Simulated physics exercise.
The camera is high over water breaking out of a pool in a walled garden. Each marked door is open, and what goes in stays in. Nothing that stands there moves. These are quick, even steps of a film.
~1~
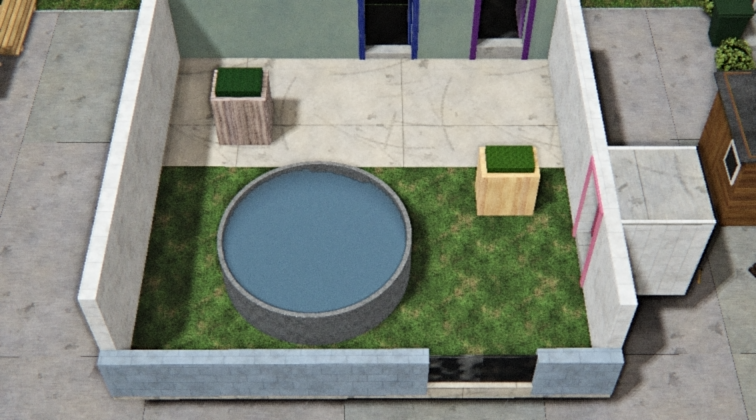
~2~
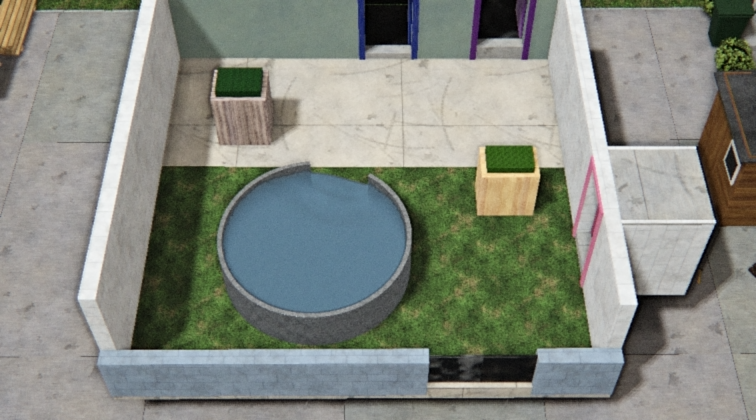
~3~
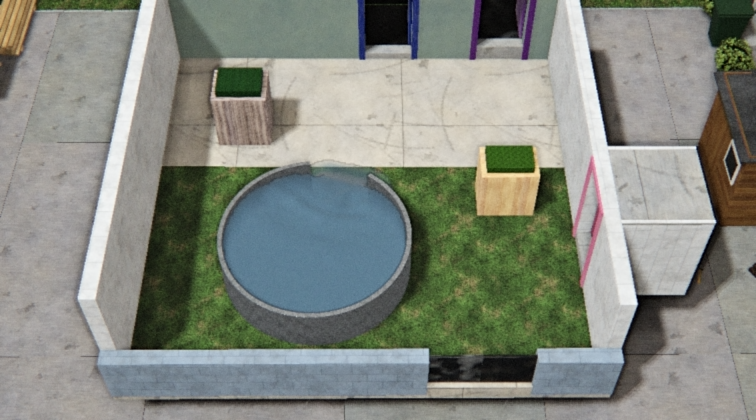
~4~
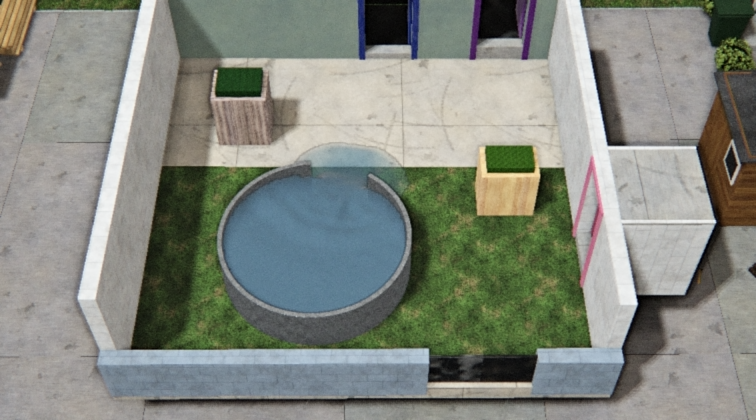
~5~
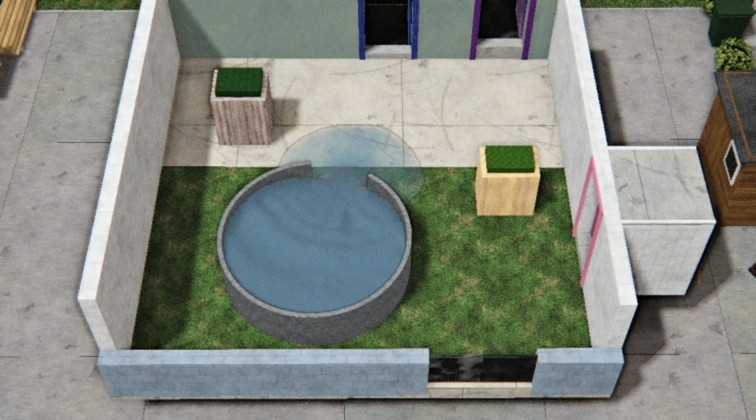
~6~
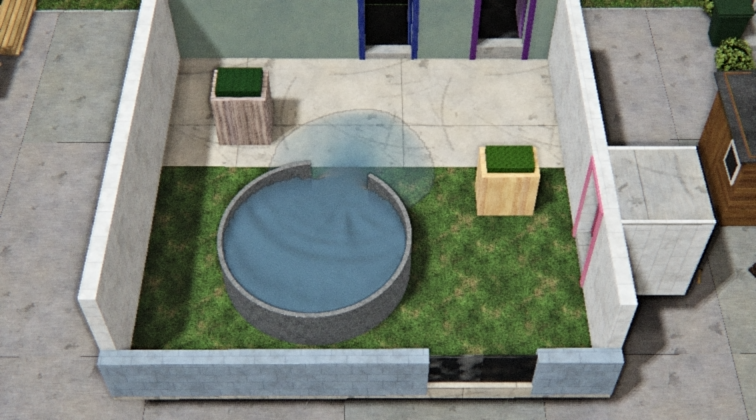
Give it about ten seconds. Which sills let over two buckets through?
In the end: The blue door floods; the pink door holds within the limit; the purple door holds within the limit.
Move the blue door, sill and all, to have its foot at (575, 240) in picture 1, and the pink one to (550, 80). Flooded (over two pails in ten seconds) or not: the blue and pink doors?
In short: Blue holds; pink passes that mark.
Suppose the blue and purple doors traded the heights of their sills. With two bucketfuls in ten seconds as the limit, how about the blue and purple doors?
In short: The blue one holds, the purple one goes over.
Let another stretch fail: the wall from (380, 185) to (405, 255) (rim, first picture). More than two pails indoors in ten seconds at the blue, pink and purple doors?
In short: Blue door is under, pink door is over, purple door lets less in.
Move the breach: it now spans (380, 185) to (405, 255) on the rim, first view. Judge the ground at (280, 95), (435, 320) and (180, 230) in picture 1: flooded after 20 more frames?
In that order: No water, awash, not flooded.
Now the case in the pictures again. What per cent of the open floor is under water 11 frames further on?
I make it 45 per cent.
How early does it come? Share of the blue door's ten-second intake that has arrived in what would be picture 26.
Close to 70 %.
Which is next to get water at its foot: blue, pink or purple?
The door marked blue.
A moment on, water covers 30 % of the floor; the blue door wet at the sill, nothing in, the pink door not reached, the purple door not reached.
Next, water covers 45 % of the floor; the blue door over two buckets in, the pink door not reached, the purple door wet at the sill, nothing in.
Then, water covers 50 % of the floor; the blue door far over two buckets in, the pink door not reached, the purple door wet at the sill, nothing in.
Later, water covers 75 % of the floor; the blue door far over two buckets in, the pink door wet at the sill, nothing in, the purple door wet at the sill, nothing in.
In the end, water covers 95 % of the floor; the blue door far over two buckets in, the pink door wet at the sill, nothing in, the purple door wet at the sill, nothing in.
